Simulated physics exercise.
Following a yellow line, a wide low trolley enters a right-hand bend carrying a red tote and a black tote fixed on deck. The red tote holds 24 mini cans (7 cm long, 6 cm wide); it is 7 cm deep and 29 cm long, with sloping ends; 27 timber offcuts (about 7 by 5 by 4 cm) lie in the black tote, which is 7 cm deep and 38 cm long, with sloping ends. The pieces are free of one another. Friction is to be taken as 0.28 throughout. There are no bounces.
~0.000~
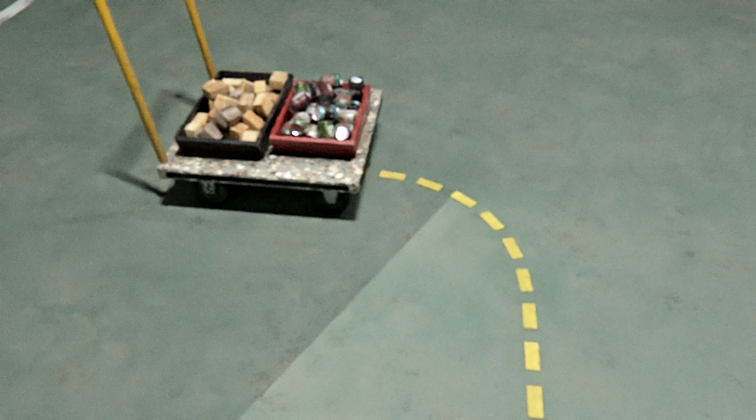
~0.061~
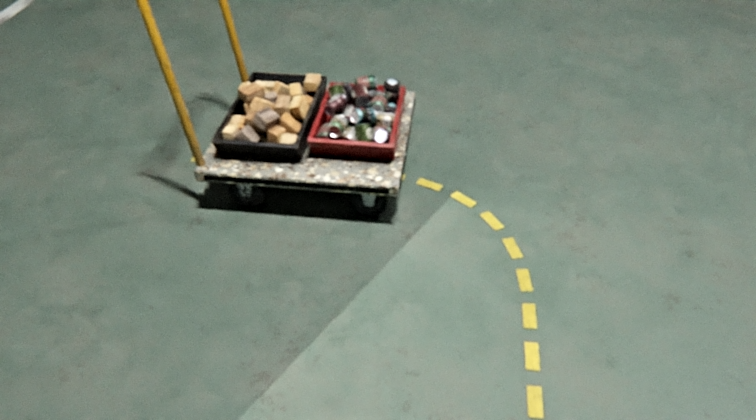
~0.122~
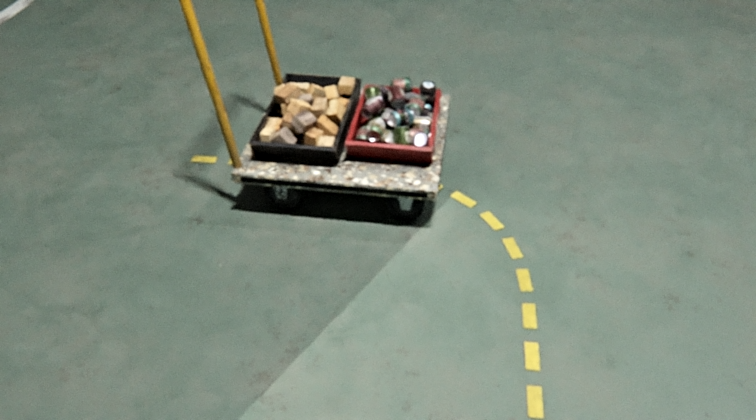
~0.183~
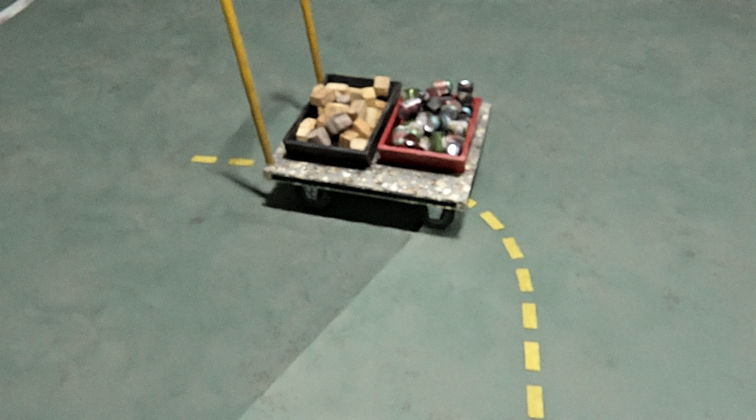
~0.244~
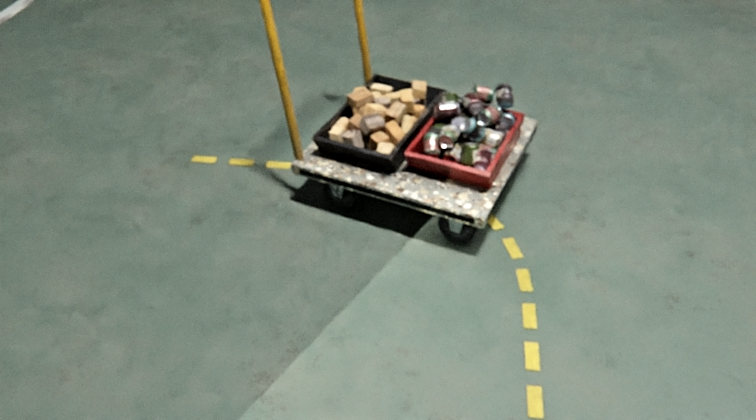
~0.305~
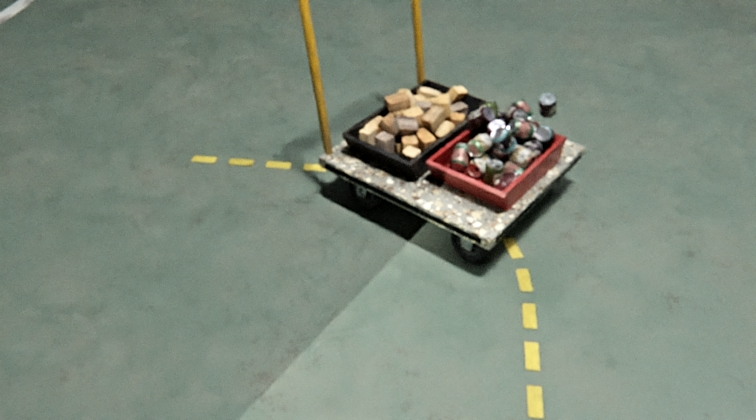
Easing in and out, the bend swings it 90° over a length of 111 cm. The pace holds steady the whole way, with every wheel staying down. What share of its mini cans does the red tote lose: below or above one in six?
The spill clears a sixth.
After 0.36 s, the red tote is down by 2 of 24 and the black tote has all 27.
After 0.47 s, the red tote is down by 5 of 24 and the black tote is down by 1 of 27.
After 0.63 s, the red tote is down by 8 of 24 and the black tote is down by 5 of 27.
Final count (at 1.09 s), the red tote is down by 8 of 24 and the black tote is down by 5 of 27. Asked share, 8 of 24, 33 per cent.
